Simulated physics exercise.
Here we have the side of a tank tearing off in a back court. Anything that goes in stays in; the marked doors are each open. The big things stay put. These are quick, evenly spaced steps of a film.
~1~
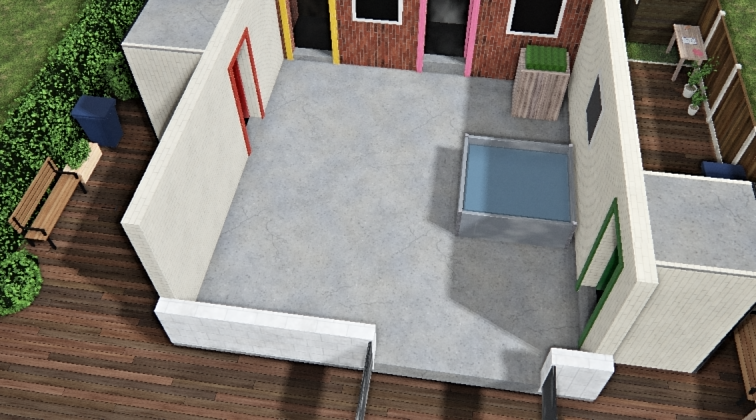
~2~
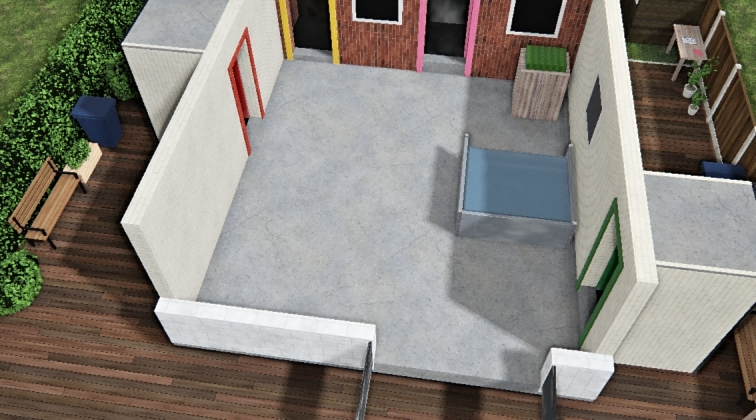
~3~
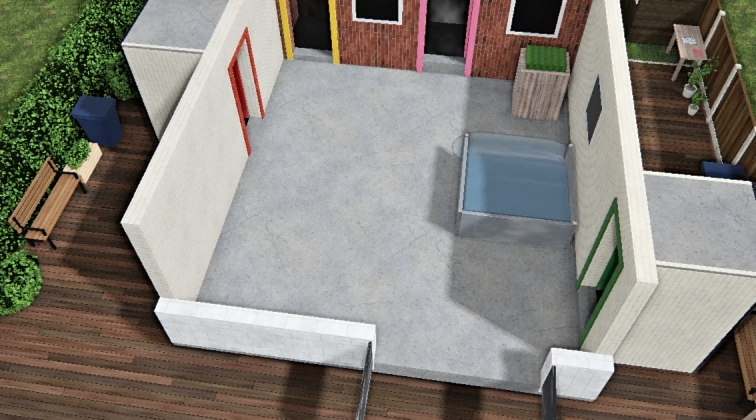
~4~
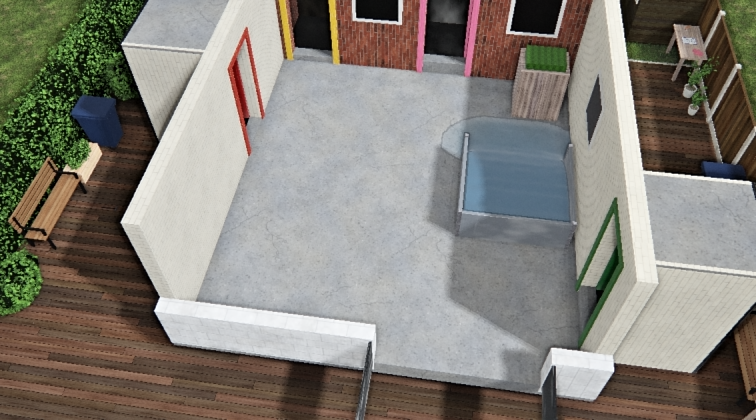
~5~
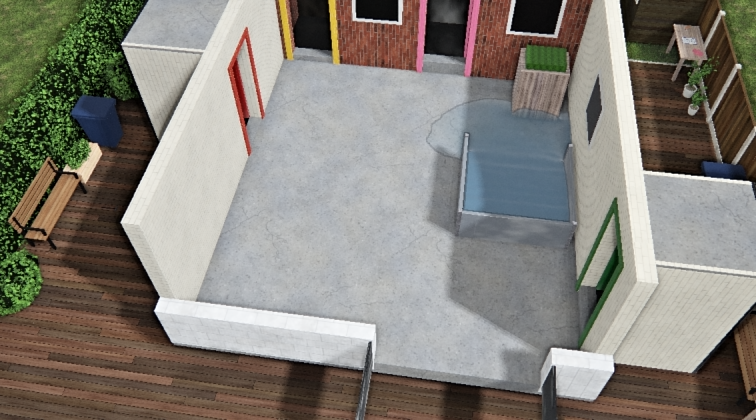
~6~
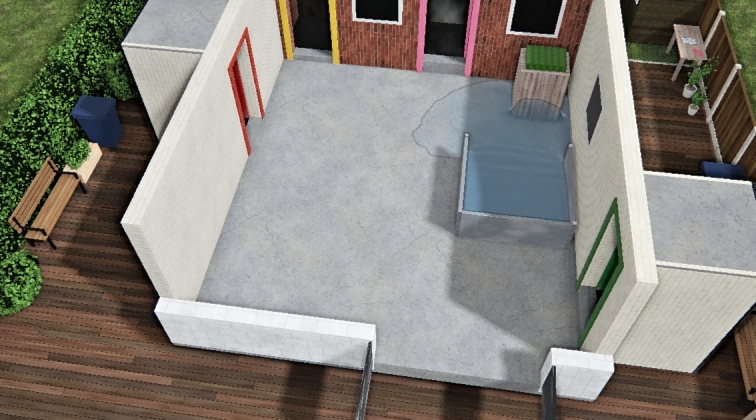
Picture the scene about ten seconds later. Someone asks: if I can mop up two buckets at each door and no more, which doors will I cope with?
The pink door: You will cope; the green door: You will cope; the yellow door: You will cope; the red door: Too much for you.
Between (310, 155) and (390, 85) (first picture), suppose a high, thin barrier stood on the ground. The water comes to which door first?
I'd pick the pink one.
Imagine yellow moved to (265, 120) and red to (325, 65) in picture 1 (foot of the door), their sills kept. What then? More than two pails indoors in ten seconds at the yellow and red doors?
Finding - yellow door is safe, red door breaks the limit.
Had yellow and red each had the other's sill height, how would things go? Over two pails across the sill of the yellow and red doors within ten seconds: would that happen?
For yellow, over the limit; for red, not over the limit.
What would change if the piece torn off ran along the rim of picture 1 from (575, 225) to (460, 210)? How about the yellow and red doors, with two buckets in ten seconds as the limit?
Going door by door: The yellow one stays safe, and the red one stays safe.
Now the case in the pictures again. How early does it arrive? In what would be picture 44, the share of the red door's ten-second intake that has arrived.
Roughly 65 %.
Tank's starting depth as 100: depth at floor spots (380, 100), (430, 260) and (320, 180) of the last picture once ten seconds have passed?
10, 4, 6 %.
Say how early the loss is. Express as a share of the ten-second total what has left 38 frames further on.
Close to 50 out of every hundred.
A moment on, water covers 20 % of the floor; the pink door wet at the sill, nothing in, the green door not reached, the yellow door not reached, the red door not reached.
Next, water covers 20 % of the floor; the pink door wet at the sill, nothing in, the green door not reached, the yellow door not reached, the red door not reached.
Then, water covers 40 % of the floor; the pink door wet at the sill, nothing in, the green door wet at the sill, nothing in, the yellow door wet at the sill, nothing in, the red door wet at the sill, nothing in.
Later, water covers 65 % of the floor; the pink door wet at the sill, nothing in, the green door wet at the sill, nothing in, the yellow door under two buckets in, the red door over two buckets in.
In the end, water covers 90 % of the floor; the pink door wet at the sill, nothing in, the green door wet at the sill, nothing in, the yellow door under two buckets in, the red door over two buckets in.
